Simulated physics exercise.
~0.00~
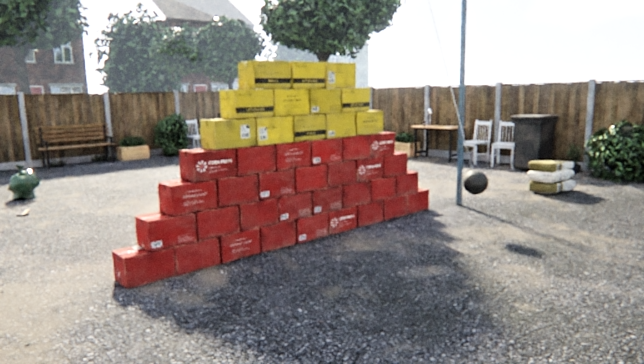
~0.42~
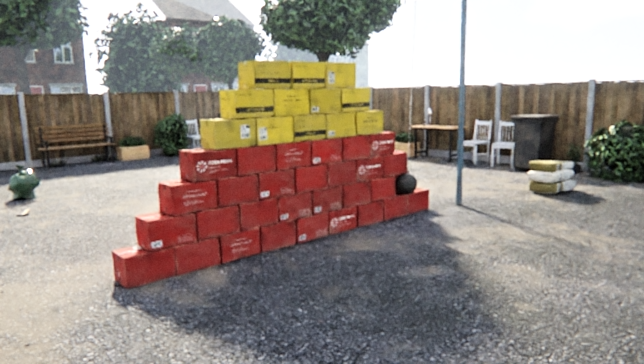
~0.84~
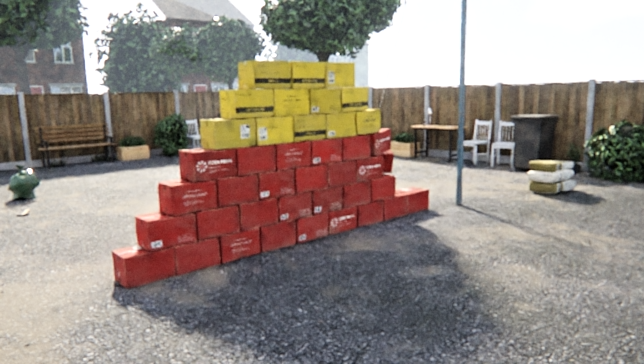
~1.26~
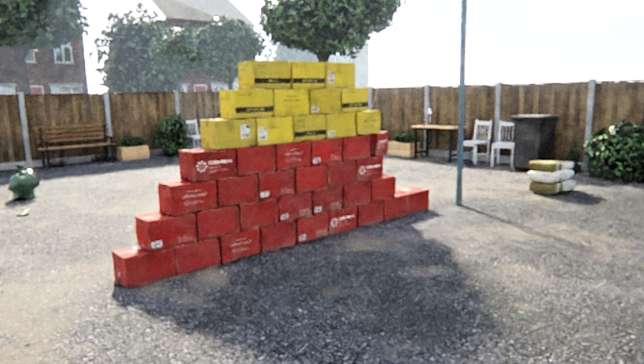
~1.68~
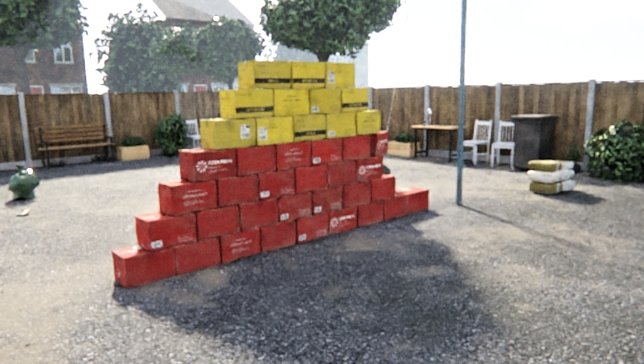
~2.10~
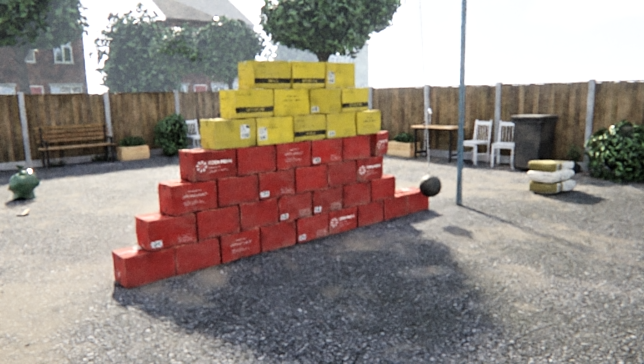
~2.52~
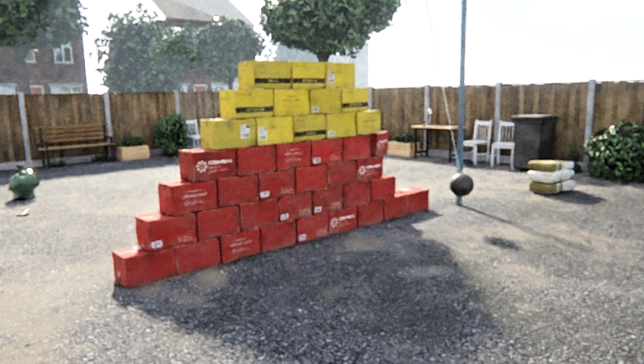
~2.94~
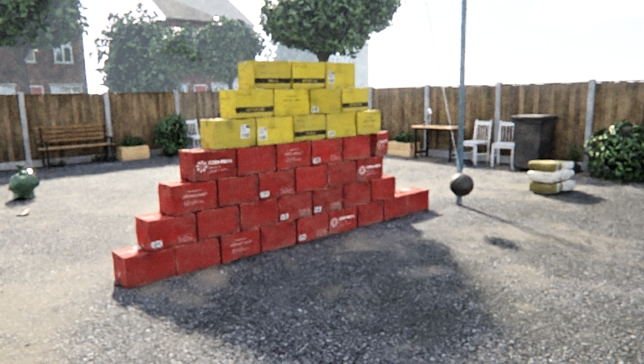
In a fenced yard, a dark ball swings left behind a stepped red and yellow carton wall, then returns right, leaving it standing.
